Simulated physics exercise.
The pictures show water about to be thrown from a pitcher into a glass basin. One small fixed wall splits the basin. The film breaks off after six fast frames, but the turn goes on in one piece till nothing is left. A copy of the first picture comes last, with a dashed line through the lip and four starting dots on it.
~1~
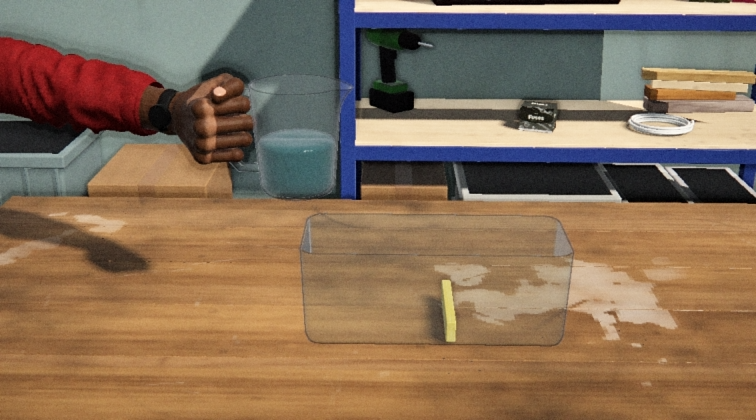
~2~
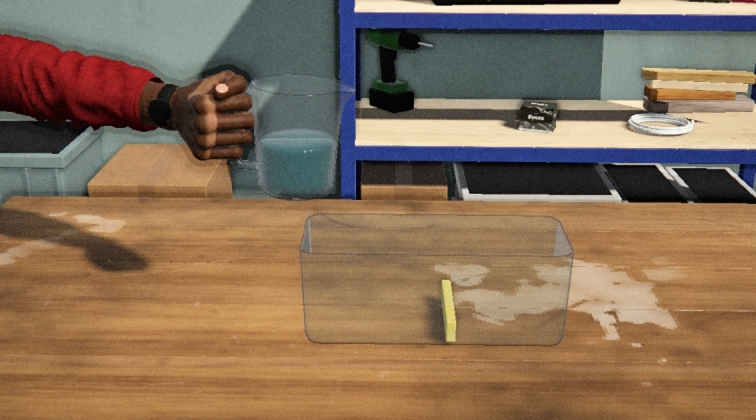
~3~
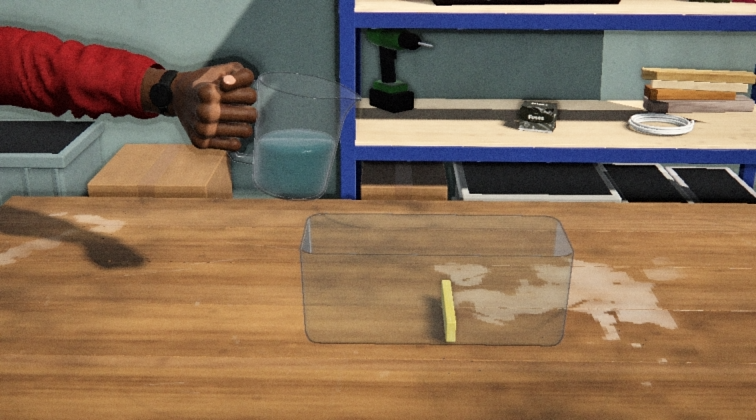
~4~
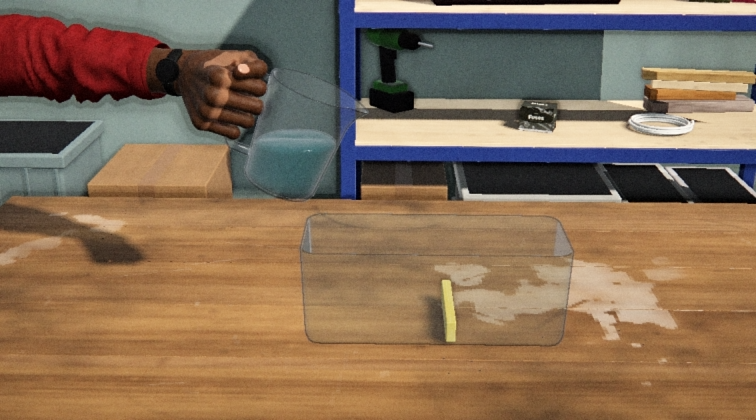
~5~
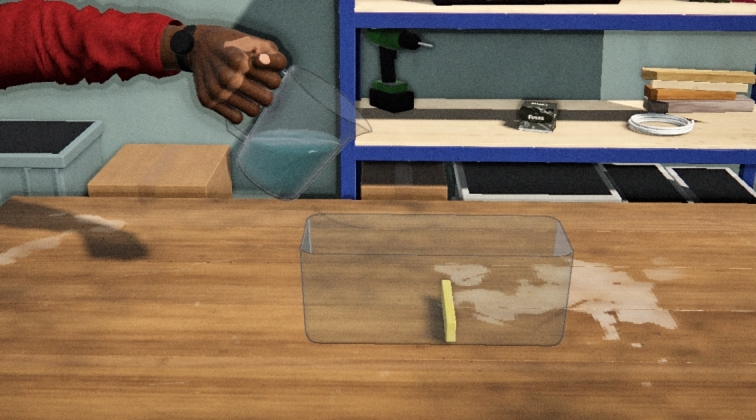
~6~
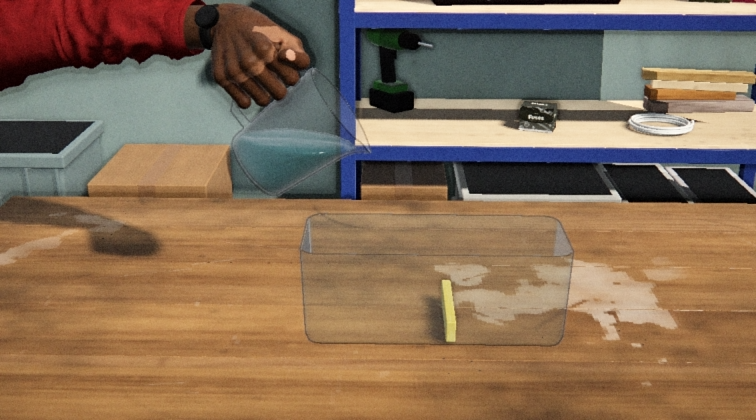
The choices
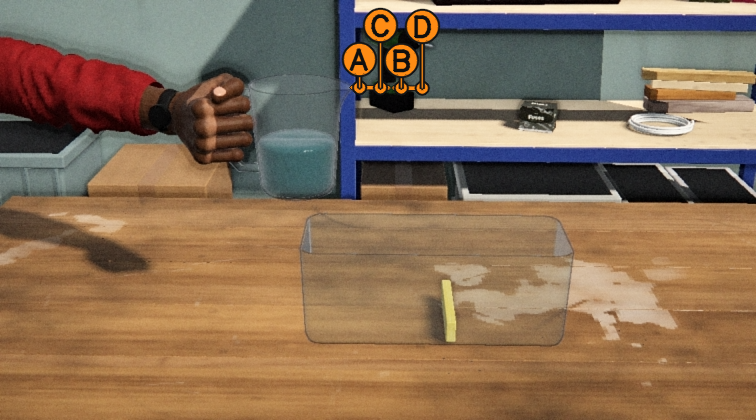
At the start, a hand in a red sleeve holds a clear pitcher of blue liquid upright, left of and above a glass basin with a yellow strip inside on a wooden table. The hand then tilts the pitcher steadily to the right until it leans steeply, the liquid sloping inside, while the basin stays still.
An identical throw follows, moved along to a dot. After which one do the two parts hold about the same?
The best spot is B.
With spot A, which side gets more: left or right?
The left side.
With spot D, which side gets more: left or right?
The right one.
On the marked copy, A at (359, 87); B at (401, 88); C at (380, 87); D at (422, 88).
For spot A, about 86 % ends left of the wall and 13 % right of it.
For spot B, about 49 % ends left of the wall and 51 % right of it.
For spot C, about 89 % ends left of the wall and 10 % right of it.
For spot D, about 21 % ends left of the wall and 78 % right of it.
